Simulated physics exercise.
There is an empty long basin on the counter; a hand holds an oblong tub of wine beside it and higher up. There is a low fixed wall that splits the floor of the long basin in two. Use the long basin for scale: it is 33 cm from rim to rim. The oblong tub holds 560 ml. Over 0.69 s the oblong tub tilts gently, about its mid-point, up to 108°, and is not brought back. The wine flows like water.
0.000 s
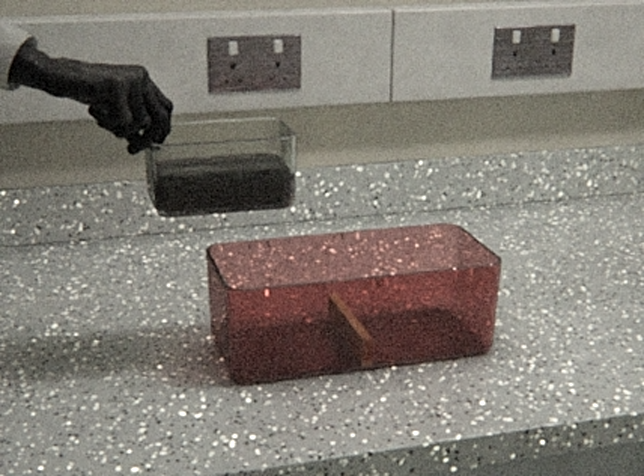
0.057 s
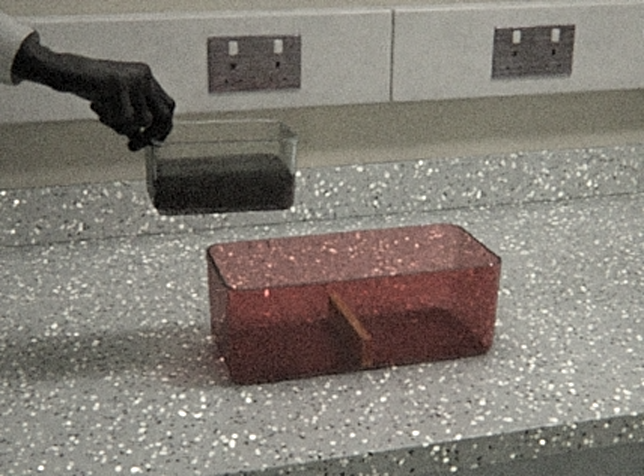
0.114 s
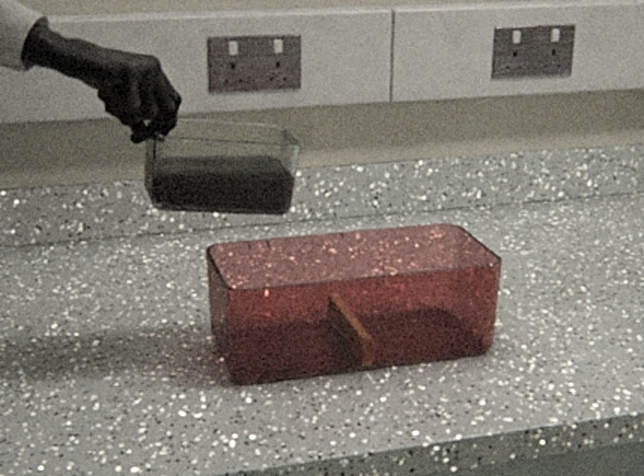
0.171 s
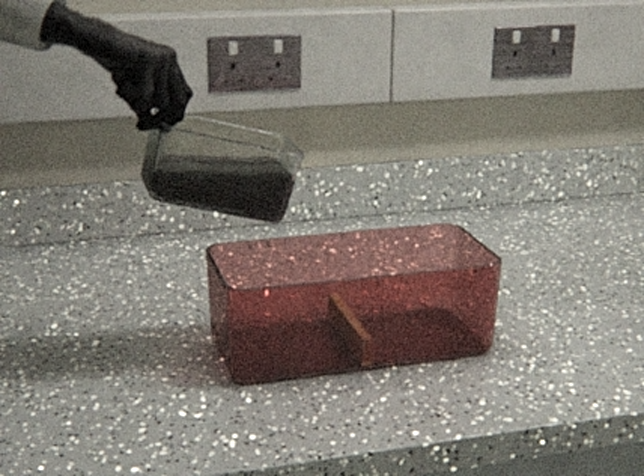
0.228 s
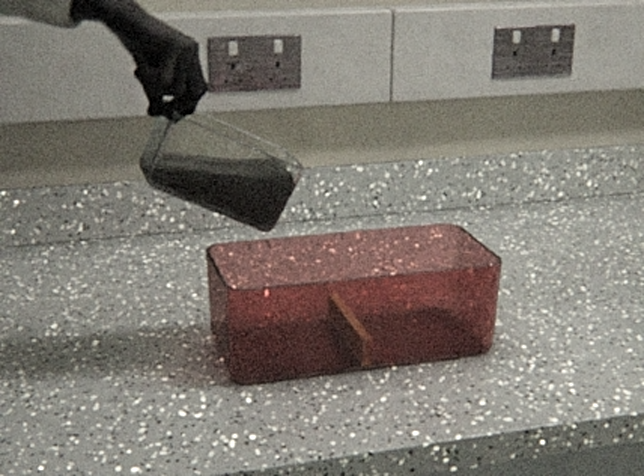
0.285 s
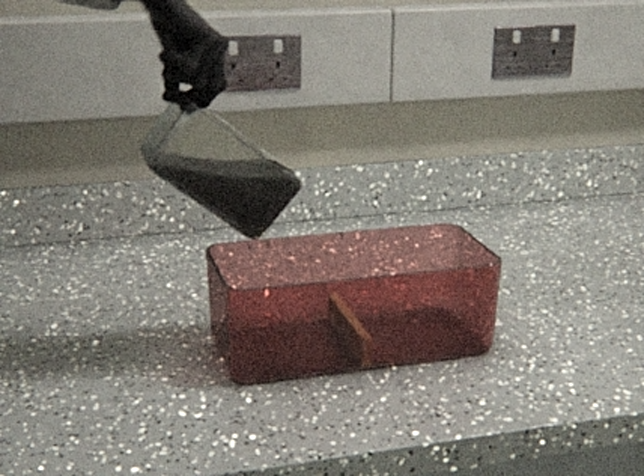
On a speckled counter, a hand steadily tilts a clear tub of dark liquid rightward.
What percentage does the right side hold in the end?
About 13 per cent.
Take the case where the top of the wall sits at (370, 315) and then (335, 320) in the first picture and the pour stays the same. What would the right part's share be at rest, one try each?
First 15, then 30 per cent.
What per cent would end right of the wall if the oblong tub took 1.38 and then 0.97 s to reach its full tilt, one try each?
15 and 10 %.
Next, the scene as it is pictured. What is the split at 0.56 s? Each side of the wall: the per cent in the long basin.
Left: Around 52. Right: Around 1.
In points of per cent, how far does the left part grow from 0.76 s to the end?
Roughly 4 in a hundred.
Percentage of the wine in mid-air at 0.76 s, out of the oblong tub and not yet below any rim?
Roughly 7 %.
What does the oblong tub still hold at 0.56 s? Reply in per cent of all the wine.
Roughly 22 %.
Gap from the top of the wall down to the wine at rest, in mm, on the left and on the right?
Looks like roughly 12 mm on the left and roughly 32 mm on the right.
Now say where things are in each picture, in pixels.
In the first frame, it leans 0°; its right rim is at (288, 129); the wine meets the walls at (152, 170) and (284, 160); the long basin's rim runs from (216, 269) to (479, 243); the wall's top is at (349, 316).
In the second frame, it leans 2°; its right rim is at (289, 131); the wine meets the walls at (151, 169) and (284, 161).
In the third frame, it leans 7°; its right rim is at (292, 137); the wine meets the walls at (151, 167) and (285, 162).
In the fourth frame, it leans 16°; its right rim is at (294, 148); the wine meets the walls at (149, 165) and (285, 164).
In the fifth frame, it leans 27°; its right rim is at (296, 162); the wine meets the walls at (146, 161) and (288, 167).
In the sixth frame, it leans 39°; its right rim is at (293, 178); the wine meets the walls at (146, 153) and (294, 169).
After 0.56 s the tilt is 98° and 22 per cent is still to pour, 51 is left of the wall and 1 right of it.
After 0.76 s the tilt is 108° and 7 per cent is still to pour, 81 is left of the wall and 5 right of it.
After 0.96 s the tilt is 108° and 0 per cent is still to pour, 86 is left of the wall and 11 right of it.
After 1.19 s the tilt is 108° and 0 per cent is still to pour, 85 is left of the wall and 13 right of it.
In the end 85 per cent lies left of the wall, 13 right of it and 2 outside.
